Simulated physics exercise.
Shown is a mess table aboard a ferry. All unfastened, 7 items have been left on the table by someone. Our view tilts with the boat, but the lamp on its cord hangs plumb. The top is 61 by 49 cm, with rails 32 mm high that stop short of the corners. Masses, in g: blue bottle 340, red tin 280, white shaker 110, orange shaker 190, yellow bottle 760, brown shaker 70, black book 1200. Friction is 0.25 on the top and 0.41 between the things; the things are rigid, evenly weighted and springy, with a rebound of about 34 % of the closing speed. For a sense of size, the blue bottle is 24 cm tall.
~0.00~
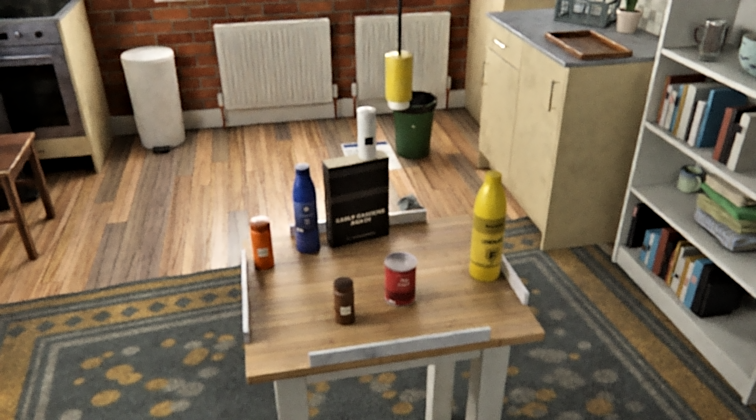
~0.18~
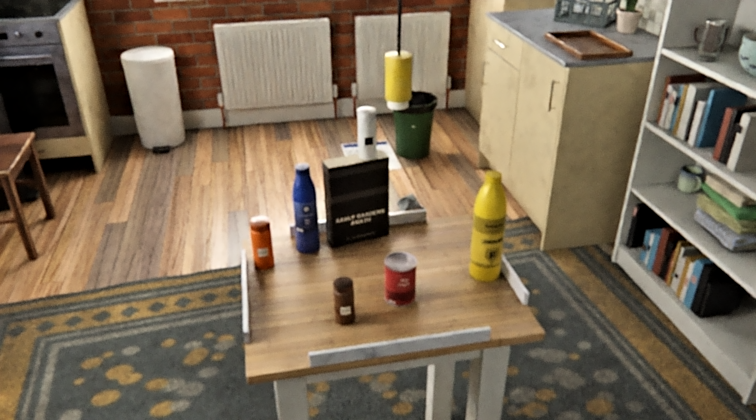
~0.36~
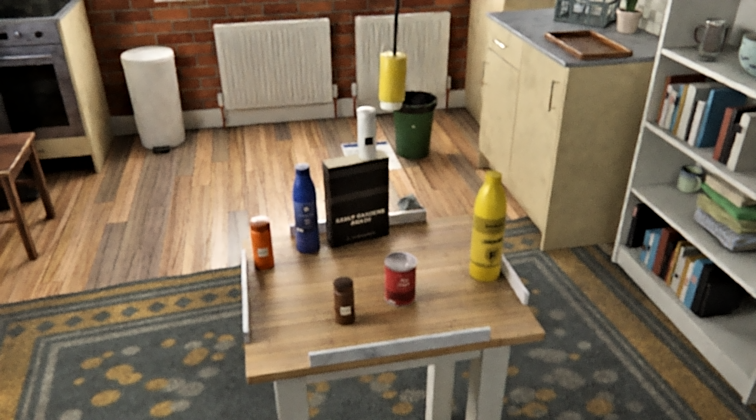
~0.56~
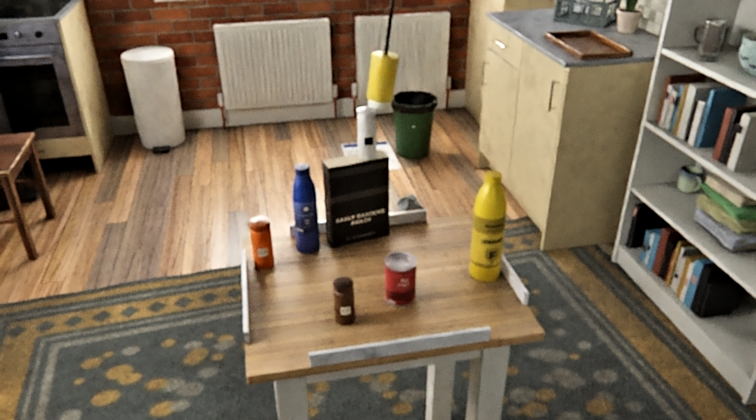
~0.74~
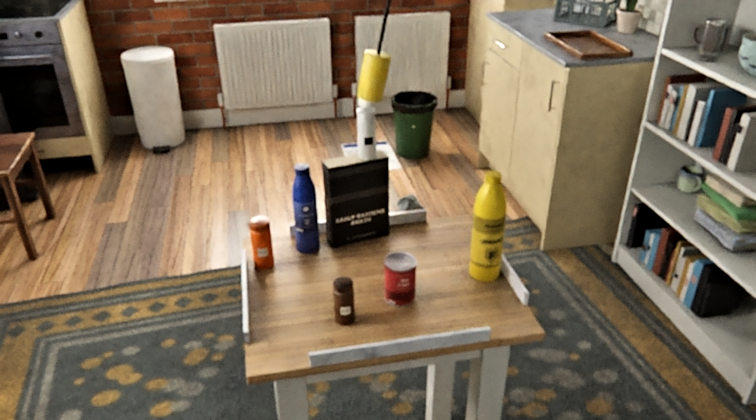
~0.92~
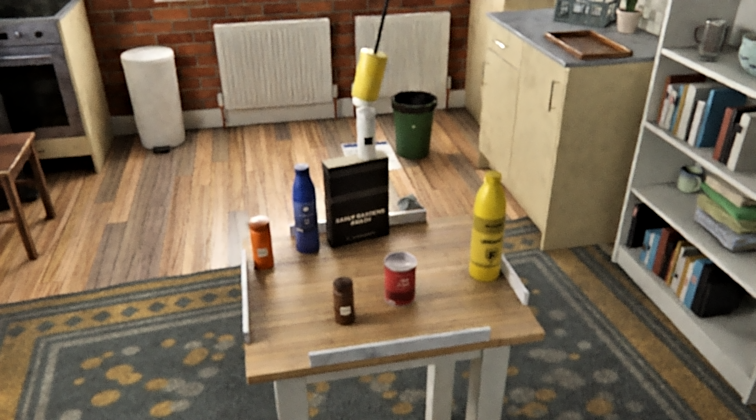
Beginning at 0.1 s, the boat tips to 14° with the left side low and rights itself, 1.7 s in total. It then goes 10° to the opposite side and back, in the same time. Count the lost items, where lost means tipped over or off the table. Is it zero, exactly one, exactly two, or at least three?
It is zero.
Around 1.62 s, floor tilted 1°, left side down.
Around 2.52 s, floor tilted 10°, right side down.
Around 3.42 s, boat level.
Finally (4.0 s), all 7 still in place (within 5 cm). Final places as that camera would see them, blue bottle near (305, 209), red tin near (400, 280).
